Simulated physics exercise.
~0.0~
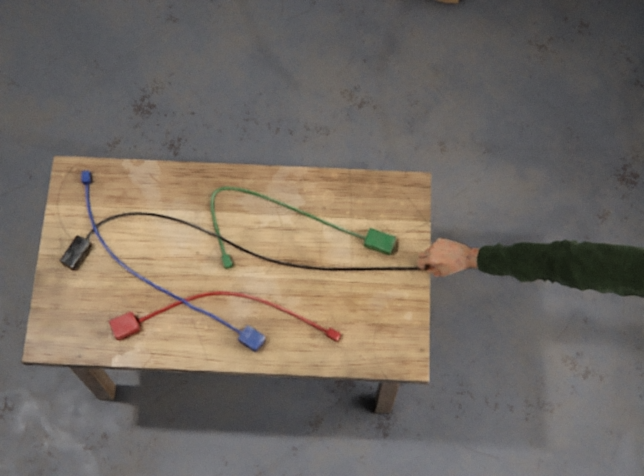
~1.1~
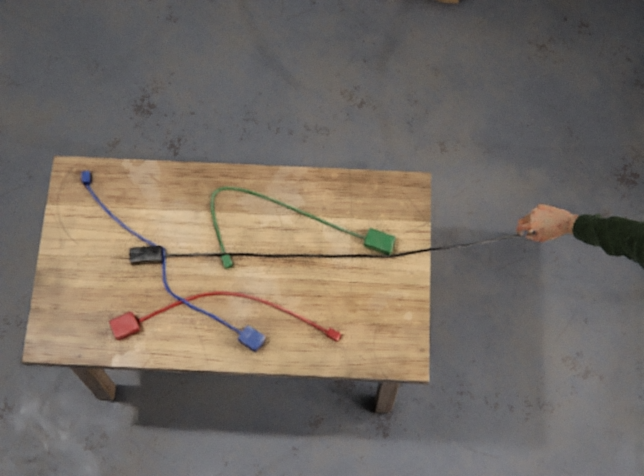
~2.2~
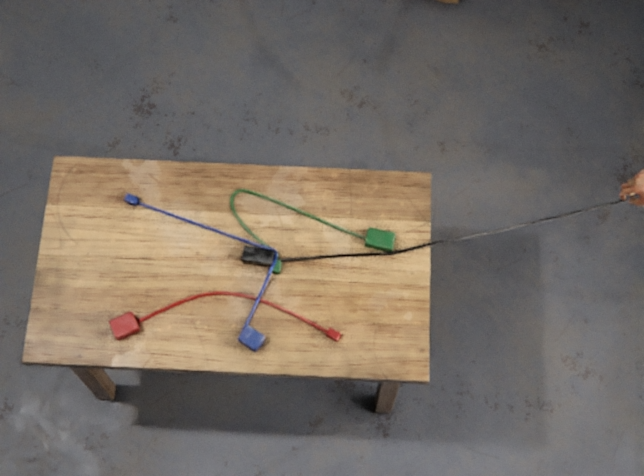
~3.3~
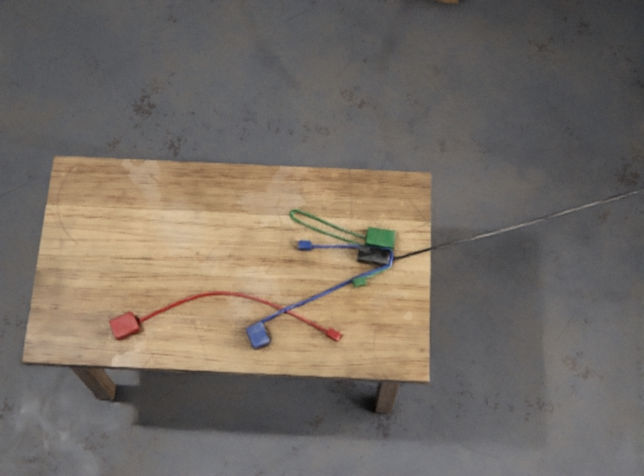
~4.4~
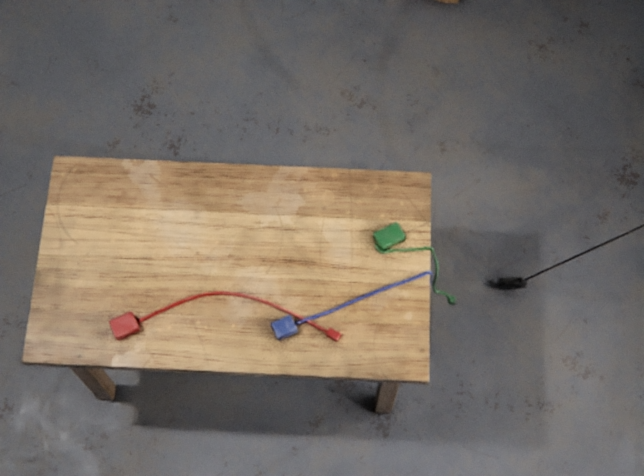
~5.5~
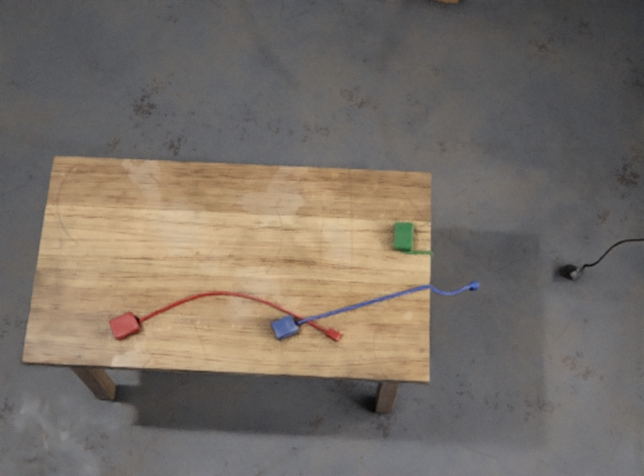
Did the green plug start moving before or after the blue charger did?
The green plug started moving before the blue charger. It was already being dragged to the right while the blue charger still sat in its starting place.
A hand pulled a black cable off to the right across a wooden table, and its charger dragged the blue and green cables along before going over the edge. The blue plug ended up past the edge, while the red cable stayed put.
